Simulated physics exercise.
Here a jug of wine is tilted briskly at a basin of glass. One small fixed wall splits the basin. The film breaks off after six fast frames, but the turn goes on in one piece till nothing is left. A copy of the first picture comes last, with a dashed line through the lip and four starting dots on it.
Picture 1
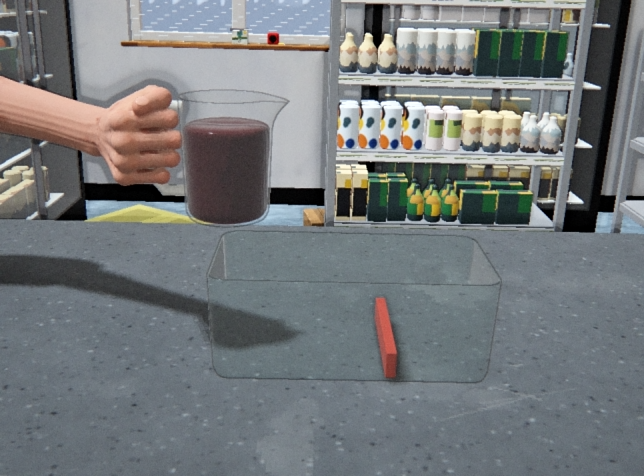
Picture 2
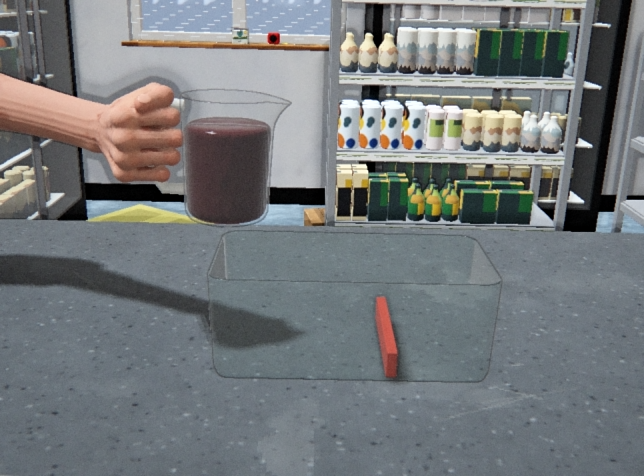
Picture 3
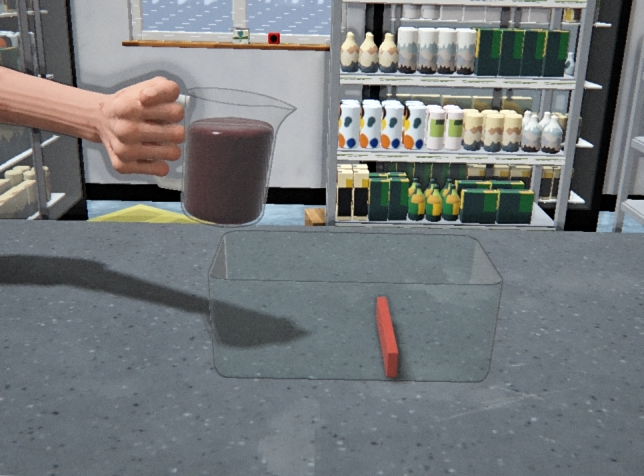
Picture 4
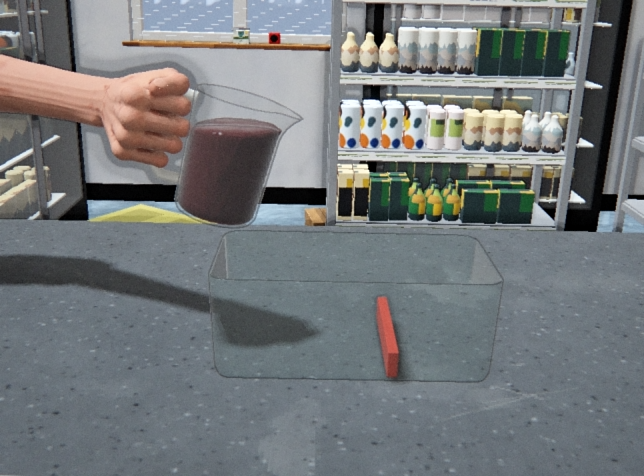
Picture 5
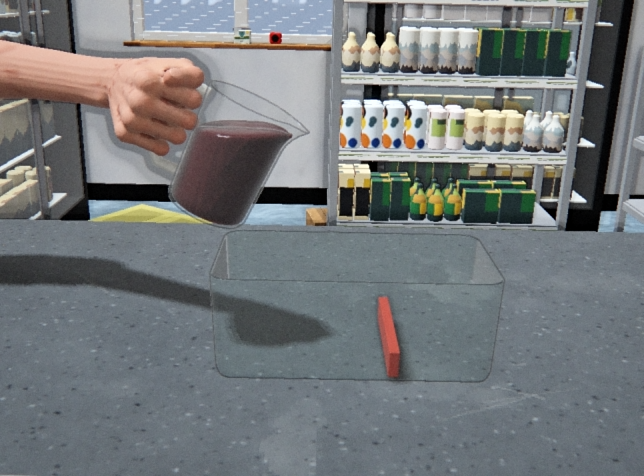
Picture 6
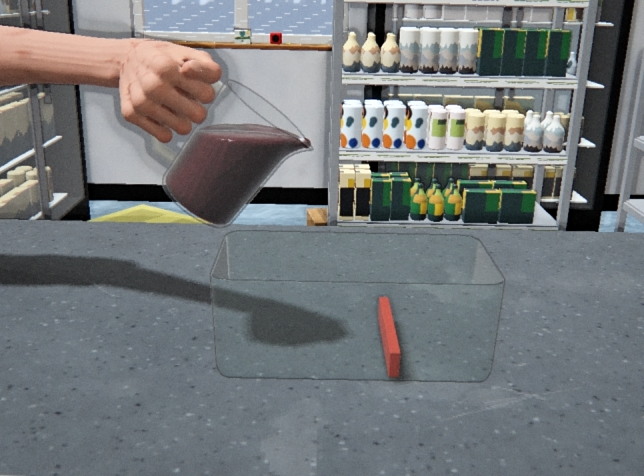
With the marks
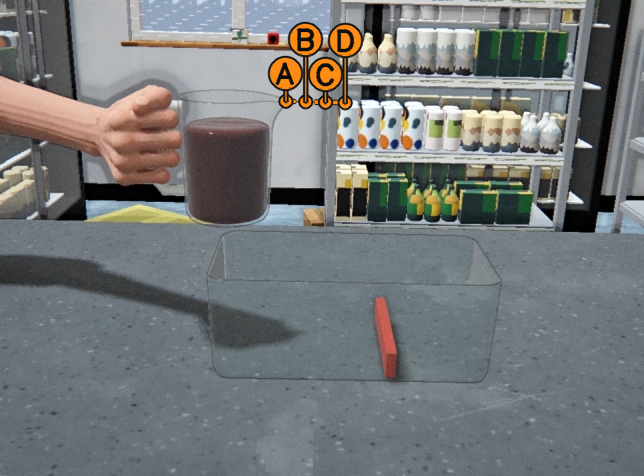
A hand reaching in from the left holds a clear jug of dark red wine upright, then tilts it briskly to the right, the liquid shifting toward the lip. Below it, an empty-looking clear glass basin with an upright red strip stands on a speckled grey counter. The fixed, slightly raised view faces a shop-like room with stocked shelves and a window behind.
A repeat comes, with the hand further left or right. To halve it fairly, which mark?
Place C.
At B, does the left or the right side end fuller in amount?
More ends on the left.
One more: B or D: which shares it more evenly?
Place D.
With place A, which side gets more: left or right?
The left one.
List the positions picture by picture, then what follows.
The first frame shows upright, lip at (288, 101); basin from (213, 373) to (487, 379); top of the wall at (386, 323); nothing has left yet.
The second frame shows upright, lip at (290, 103); nothing has left yet.
The third frame shows tipped about 7°, lip at (295, 108); nothing has left yet.
The fourth frame shows tipped about 14°, lip at (301, 118); nothing has left yet.
The fifth frame shows tipped about 25°, lip at (308, 132); nothing has left yet.
The sixth frame shows tipped about 36°, lip at (312, 148); nothing has left yet.
In orange, A at (285, 101); B at (305, 101); C at (325, 102); D at (345, 102).
Choosing A, about 89 % ends left of the wall and 9 % right of it.
Choosing B, about 89 % ends left of the wall and 9 % right of it.
Choosing C, about 49 % ends left of the wall and 51 % right of it.
Choosing D, about 20 % ends left of the wall and 79 % right of it.
